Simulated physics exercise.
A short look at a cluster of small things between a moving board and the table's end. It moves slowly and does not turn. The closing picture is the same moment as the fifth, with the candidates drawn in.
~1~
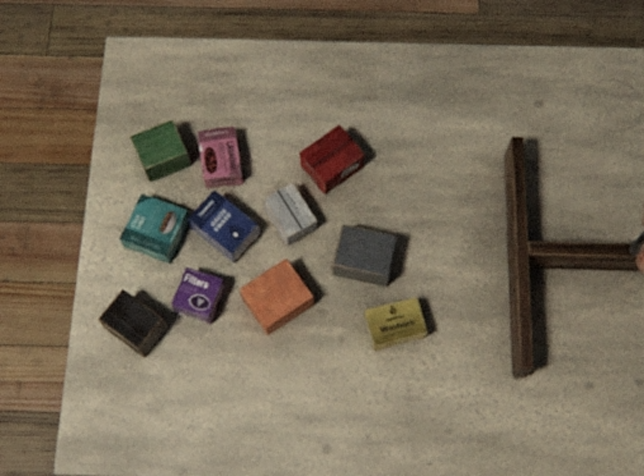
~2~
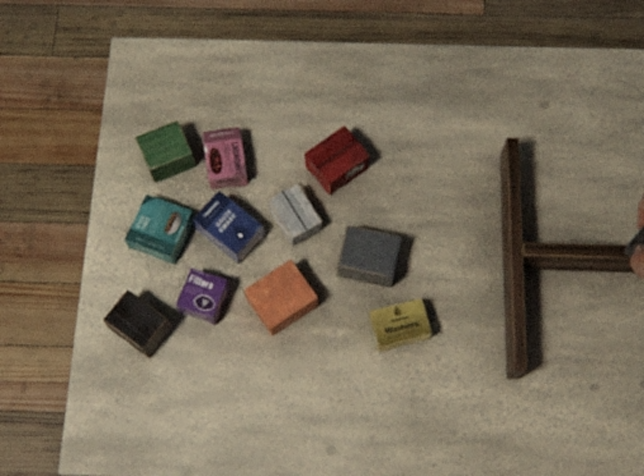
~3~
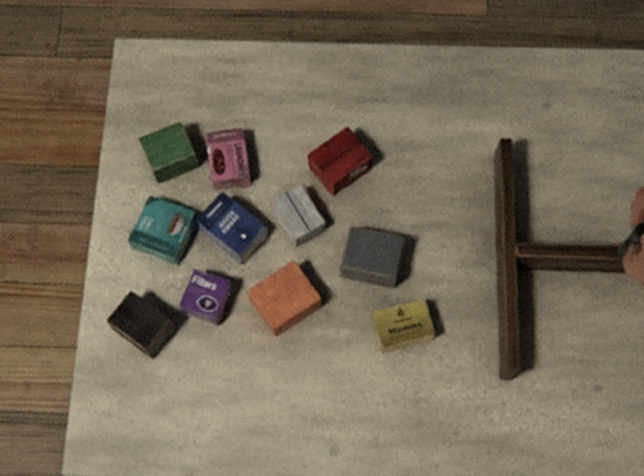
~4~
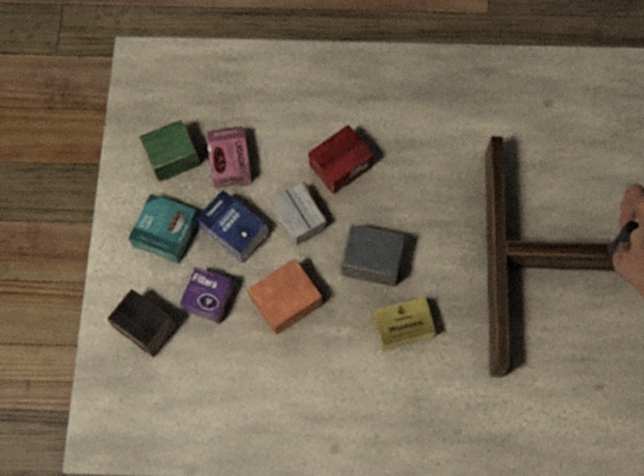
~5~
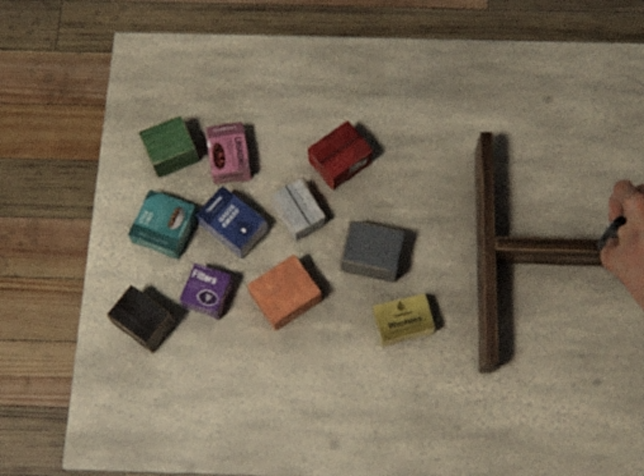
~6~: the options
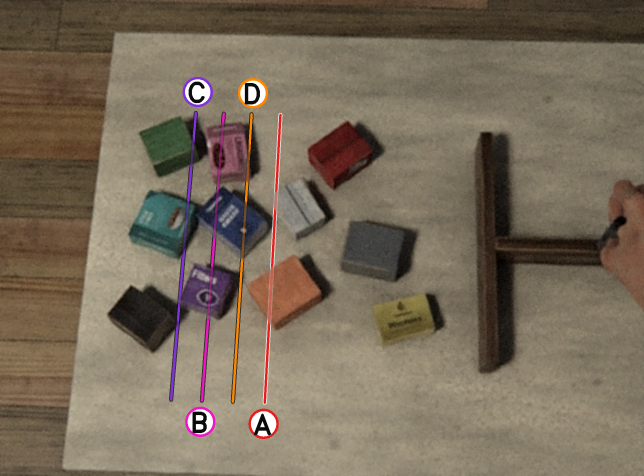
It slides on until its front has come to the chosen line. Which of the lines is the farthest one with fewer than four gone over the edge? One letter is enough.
C is the last line within the limit.
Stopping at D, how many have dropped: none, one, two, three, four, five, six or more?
The count is none.
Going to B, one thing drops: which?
The purple box.
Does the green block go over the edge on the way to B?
By then, no.
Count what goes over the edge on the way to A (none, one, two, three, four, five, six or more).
In all, none.
On the marked copy, A at (273, 251); B at (213, 250); C at (184, 249); D at (243, 251).
Taking C. A third of the way, board (379, 240); yellow box (342, 313); orange block (279, 293).
Two thirds of the way, board (268, 236); purple box (129, 277); turquoise packet (138, 221).
When it is over, board (184, 234); purple box over the edge; green block over the edge; three fallen.
As for the rest, A is within the limit but short; B is within the limit but short; D is within the limit but short.
